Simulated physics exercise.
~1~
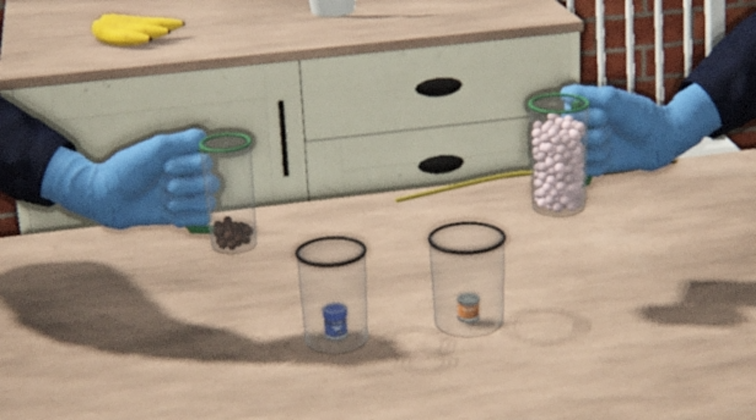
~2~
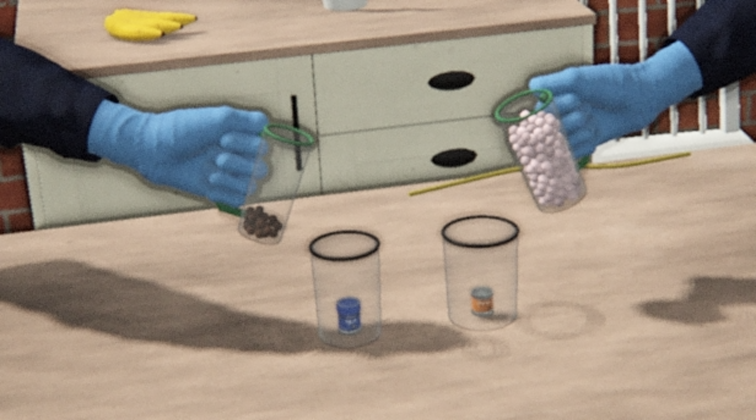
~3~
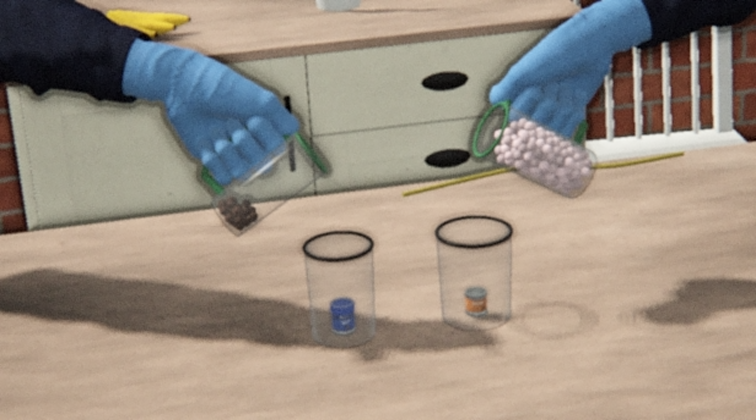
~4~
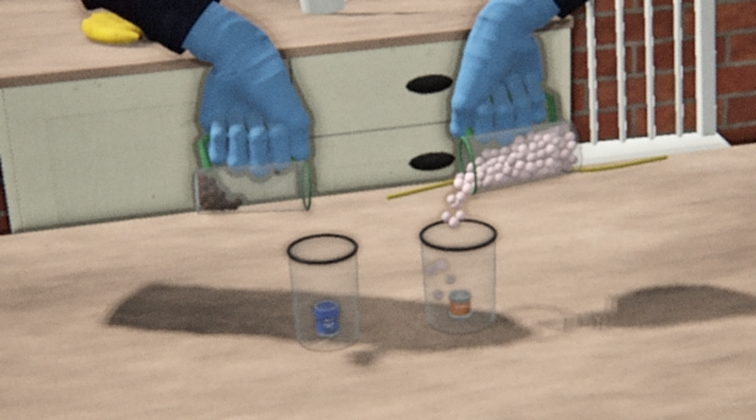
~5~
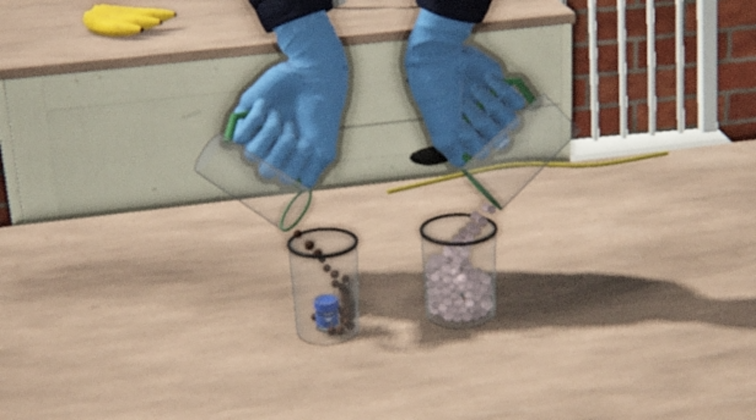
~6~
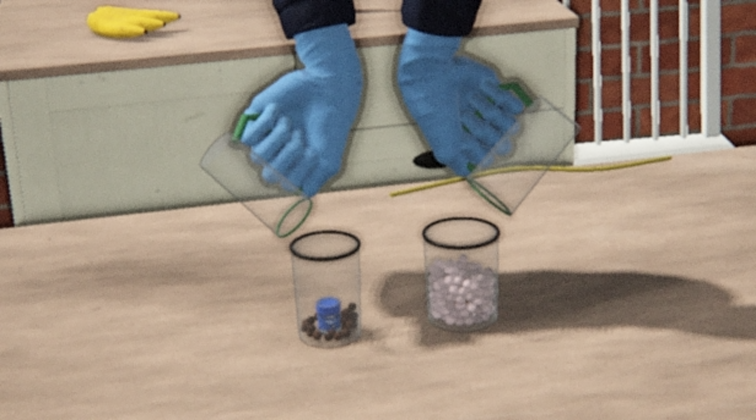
At first, two blue-gloved hands hold clear, green-rimmed cups above a wooden table, the left with a few dark brown pieces and the right nearly full of pale pink beads. Below stand two clear glasses with black rims, a small blue object in the left and a small orange one in the right. The hands tilt the cups inward, and the pink beads begin spilling first. Then both cups tip upside down, and the brown pieces tumble into the left glass. Finally, both cups are empty, the blue object still shows above the sparse brown pieces, and pink beads cover the orange one.
